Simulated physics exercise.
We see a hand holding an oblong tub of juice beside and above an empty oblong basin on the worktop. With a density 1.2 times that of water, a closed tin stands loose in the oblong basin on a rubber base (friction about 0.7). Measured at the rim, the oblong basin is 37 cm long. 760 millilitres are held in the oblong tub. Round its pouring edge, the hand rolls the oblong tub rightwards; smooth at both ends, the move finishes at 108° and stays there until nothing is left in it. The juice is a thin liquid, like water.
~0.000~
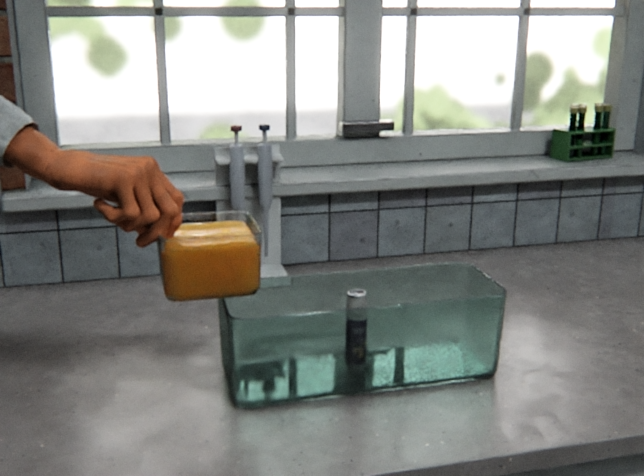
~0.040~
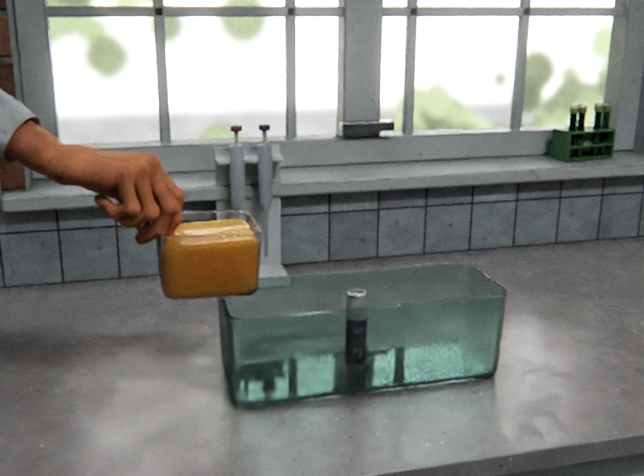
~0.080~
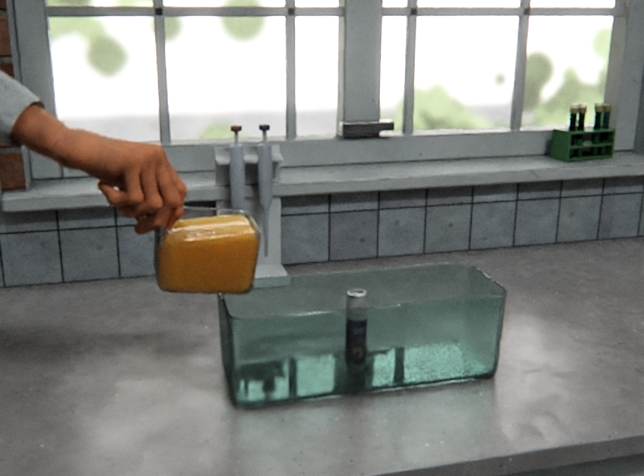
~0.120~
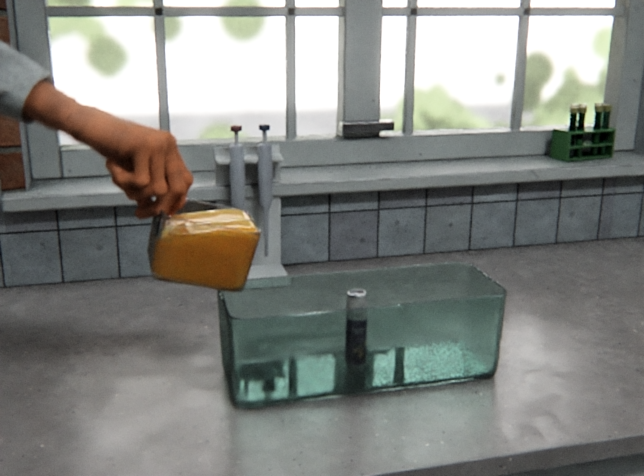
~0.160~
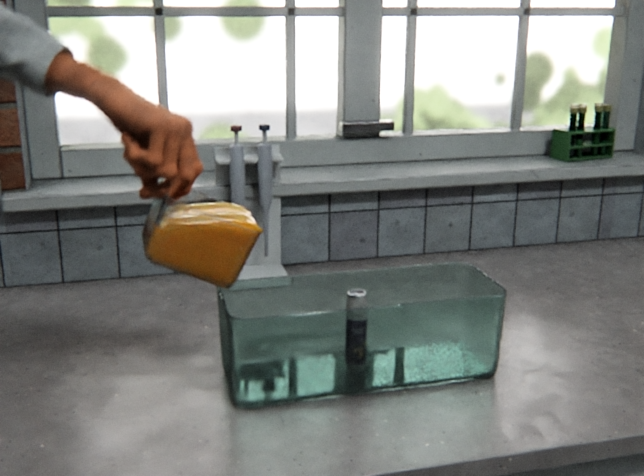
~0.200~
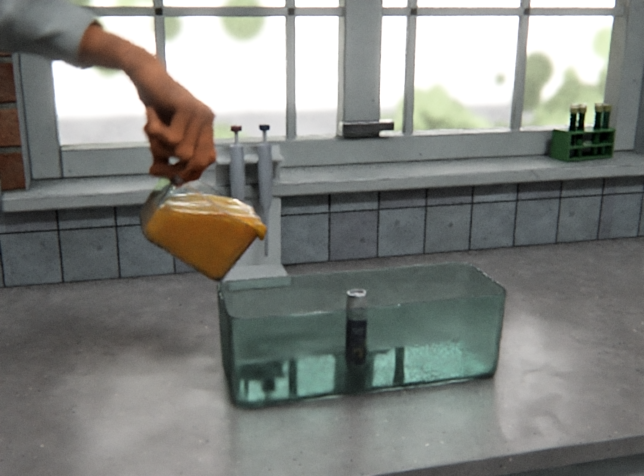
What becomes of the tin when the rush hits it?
It is tipped over.
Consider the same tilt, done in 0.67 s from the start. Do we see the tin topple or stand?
Outcome - the tin ends up overturned.
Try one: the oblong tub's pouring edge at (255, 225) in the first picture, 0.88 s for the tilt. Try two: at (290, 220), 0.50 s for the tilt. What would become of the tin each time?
First it stays on its base; then it stays on its base.
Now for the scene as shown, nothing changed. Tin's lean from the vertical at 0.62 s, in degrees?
0°.
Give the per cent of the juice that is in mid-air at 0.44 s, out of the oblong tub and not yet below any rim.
Some 46 per cent, I reckon.
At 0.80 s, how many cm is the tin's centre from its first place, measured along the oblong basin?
Estimate: Around 7 cm.
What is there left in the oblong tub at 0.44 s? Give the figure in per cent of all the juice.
Roughly 40 percent.
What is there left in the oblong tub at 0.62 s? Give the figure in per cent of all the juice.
About 5 % is still there.
After 0.44 s the tilt is 104° and 40 per cent is still to pour; the tin stands where it began.
After 0.62 s the tilt is 108° and 5 per cent is still to pour; the tin stands 2 cm from where it began.
After 0.80 s the tilt is 108° and 0 per cent is still to pour; the tin leans 20°.
After 1.00 s the tilt is 108° and 0 per cent is still to pour; the tin leans 59°.
In the end the tin lies on its side.
